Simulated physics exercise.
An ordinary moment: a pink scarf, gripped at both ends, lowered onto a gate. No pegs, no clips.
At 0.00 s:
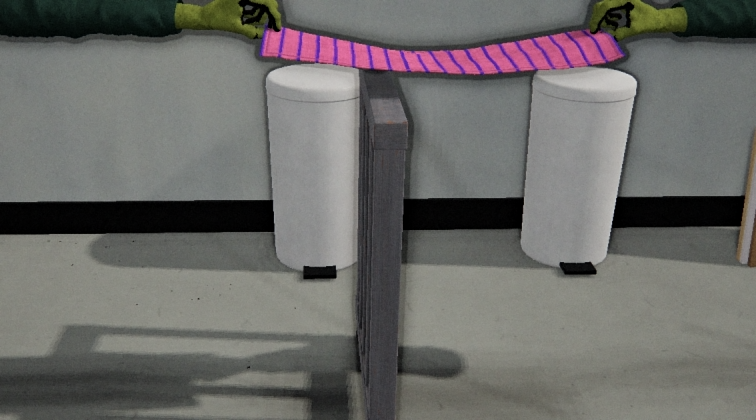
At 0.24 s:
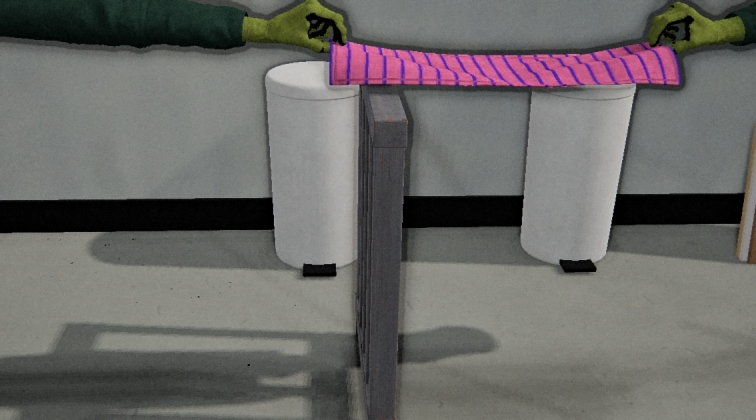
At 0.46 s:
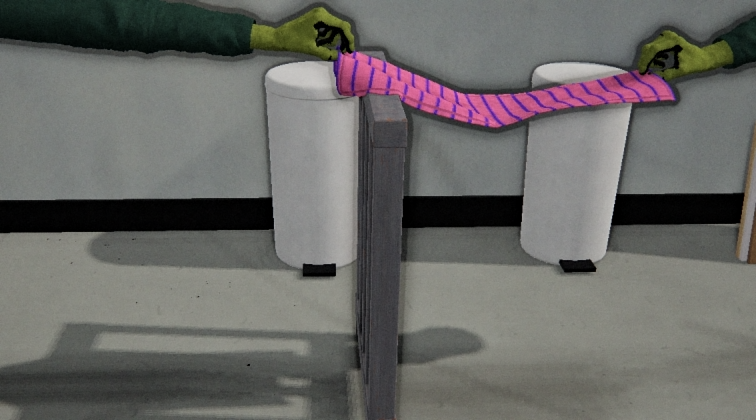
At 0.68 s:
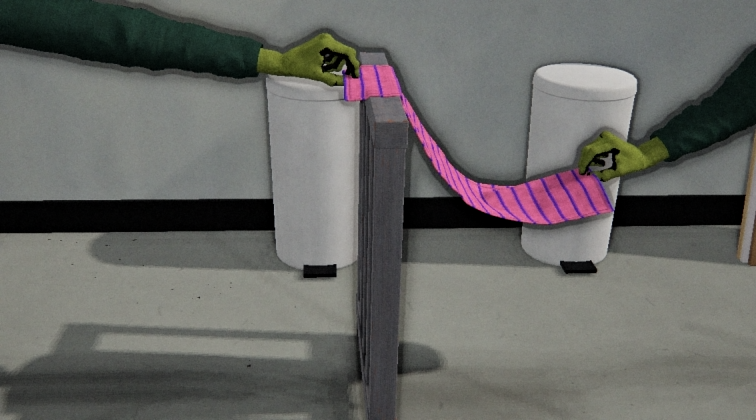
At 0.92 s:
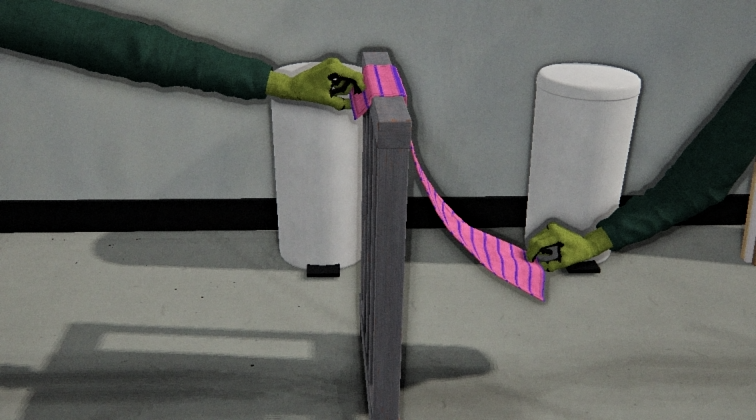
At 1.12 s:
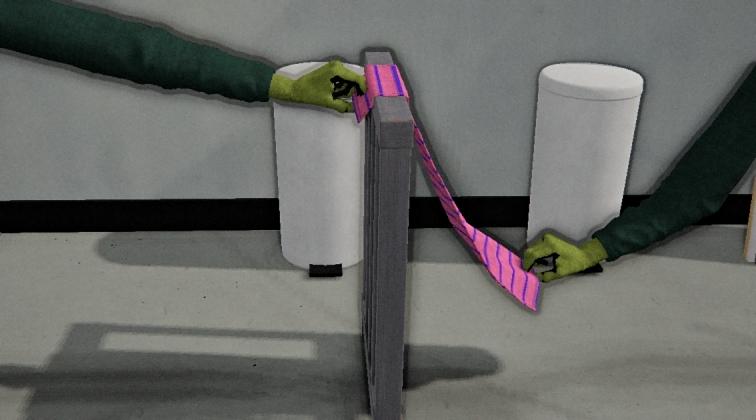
A pink striped scarf, stretched between two green-gloved hands, shifted right above a gray gate, then came down across its top as the right hand pulled its end low, leaving most on the right.
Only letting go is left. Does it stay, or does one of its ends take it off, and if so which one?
Slides off rightward.
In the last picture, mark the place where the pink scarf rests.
It comes to a stop near (423, 395).
After 1.52 s, scarf clear of the top and falling near (429, 285).
After 1.78 s, scarf in a heap on the floor near (423, 394).
In the end, scarf in a heap on the floor near (423, 395). The pink scarf runs off to the right.
